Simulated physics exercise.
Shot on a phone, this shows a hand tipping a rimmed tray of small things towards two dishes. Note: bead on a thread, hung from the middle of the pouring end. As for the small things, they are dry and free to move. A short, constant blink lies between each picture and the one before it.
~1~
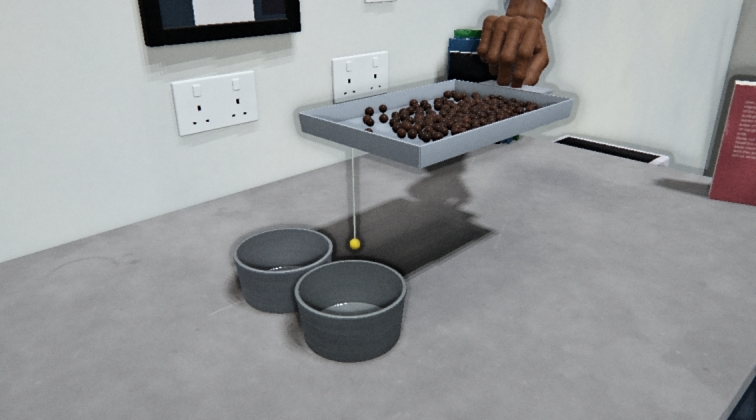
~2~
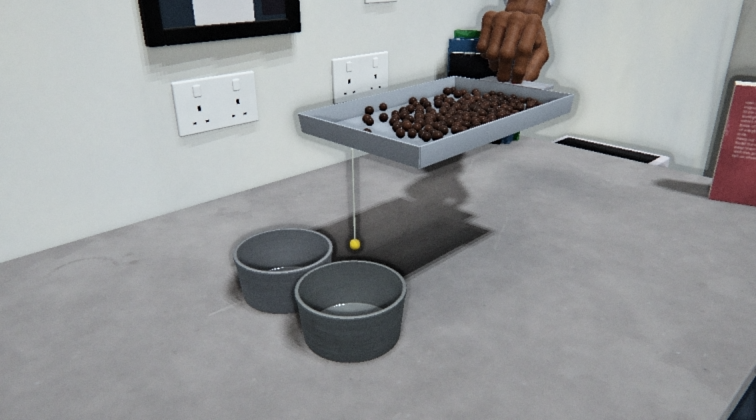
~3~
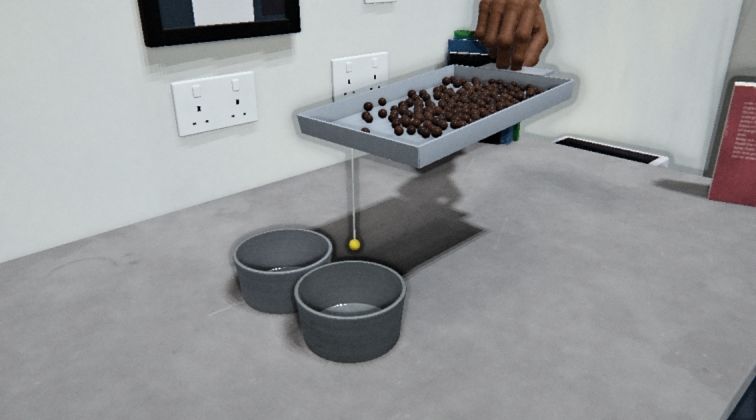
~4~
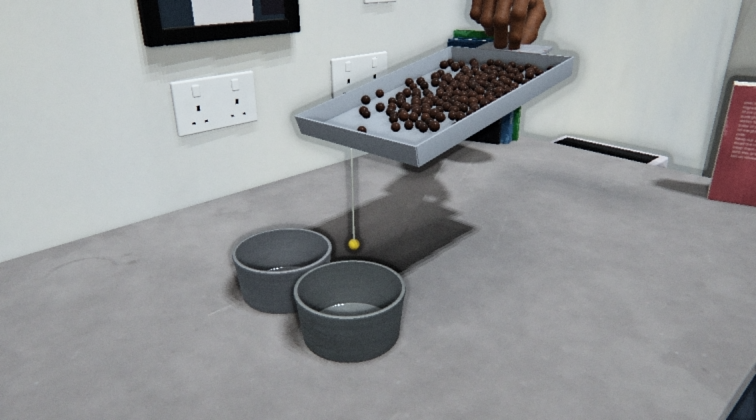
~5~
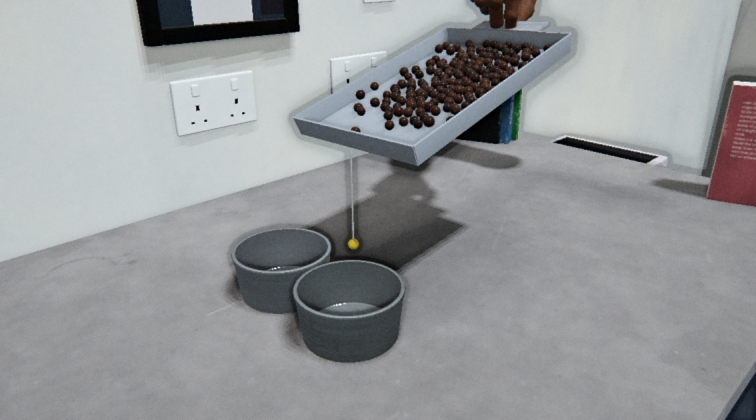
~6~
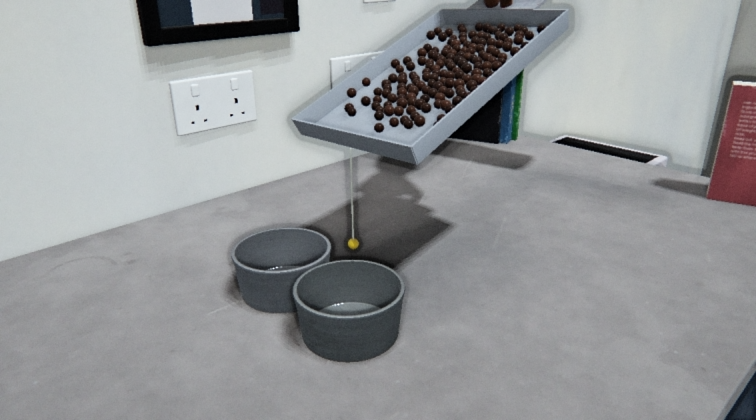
The video shows a hand raising the far end of a grey rimmed tray of chocolate balls above two dark dishes, its slope steepening as the balls begin shifting toward the lower end, where a yellow bead hangs on a thread.
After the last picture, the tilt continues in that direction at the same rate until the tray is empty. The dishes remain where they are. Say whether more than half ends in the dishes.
The amount caught is going to be bigger than the amount missed.
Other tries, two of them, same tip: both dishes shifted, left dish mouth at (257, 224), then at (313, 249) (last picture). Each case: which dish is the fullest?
In the first position the right of the two, in the second the left of the two.
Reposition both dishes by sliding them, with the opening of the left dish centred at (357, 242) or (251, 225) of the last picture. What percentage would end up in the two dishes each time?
Trial 1 around 0 percent, trial 2 around 50 percent.
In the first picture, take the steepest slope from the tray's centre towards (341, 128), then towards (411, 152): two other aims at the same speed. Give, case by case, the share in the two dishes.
Well, 70 percent for one and then 50 percent for the other.
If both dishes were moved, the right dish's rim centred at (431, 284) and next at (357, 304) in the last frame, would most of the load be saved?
Earlier try a minority share, later try a majority share.
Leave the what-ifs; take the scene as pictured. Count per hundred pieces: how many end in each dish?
The left dish ends with 40 per cent of the load and the right dish with 40 per cent.
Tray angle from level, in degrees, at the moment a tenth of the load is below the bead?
70°, roughly.
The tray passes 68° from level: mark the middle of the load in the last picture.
In the last view the centre sits at roughly (339, 129).
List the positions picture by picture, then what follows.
The first picture shows corners of the pouring end near (301, 113) and (420, 146), level; middle of the load near (460, 117), chocolate balls; left dish near (244, 282); right dish near (309, 327); bead on its thread near (355, 244).
The second picture shows corners of the pouring end near (301, 113) and (420, 146), level; middle of the load near (460, 115).
The third picture shows corners of the pouring end near (300, 114) and (418, 146), tipped barely, level across its low end; middle of the load near (459, 107).
The fourth picture shows corners of the pouring end near (298, 115) and (416, 145), tipped a little, level across its low end; middle of the load near (457, 94).
The fifth picture shows corners of the pouring end near (296, 117) and (413, 145), tipped clearly, level across its low end; middle of the load near (452, 83), a little on the move.
The sixth picture shows corners of the pouring end near (294, 118) and (411, 145), tipped clearly, level across its low end; middle of the load near (444, 74), all but a few on the move; left dish near (243, 282); right dish near (308, 327).
Shortly afterwards, tray tipped steeply; the bulk on the tray; only a few in the right dish; a little in the left dish; only a few outside both; near a quarter in the air.
Next, tray tipped past a quarter turn; near a quarter on the tray; near a quarter in the right dish; near a quarter in the left dish; a little outside both; near a quarter in the air.
Some moments later, tray tipped past a quarter turn; near a third in the right dish; near half in the left dish; near a quarter outside both.
In the end, tray tipped past a quarter turn; near a third in the right dish; near half in the left dish; near a quarter outside both.
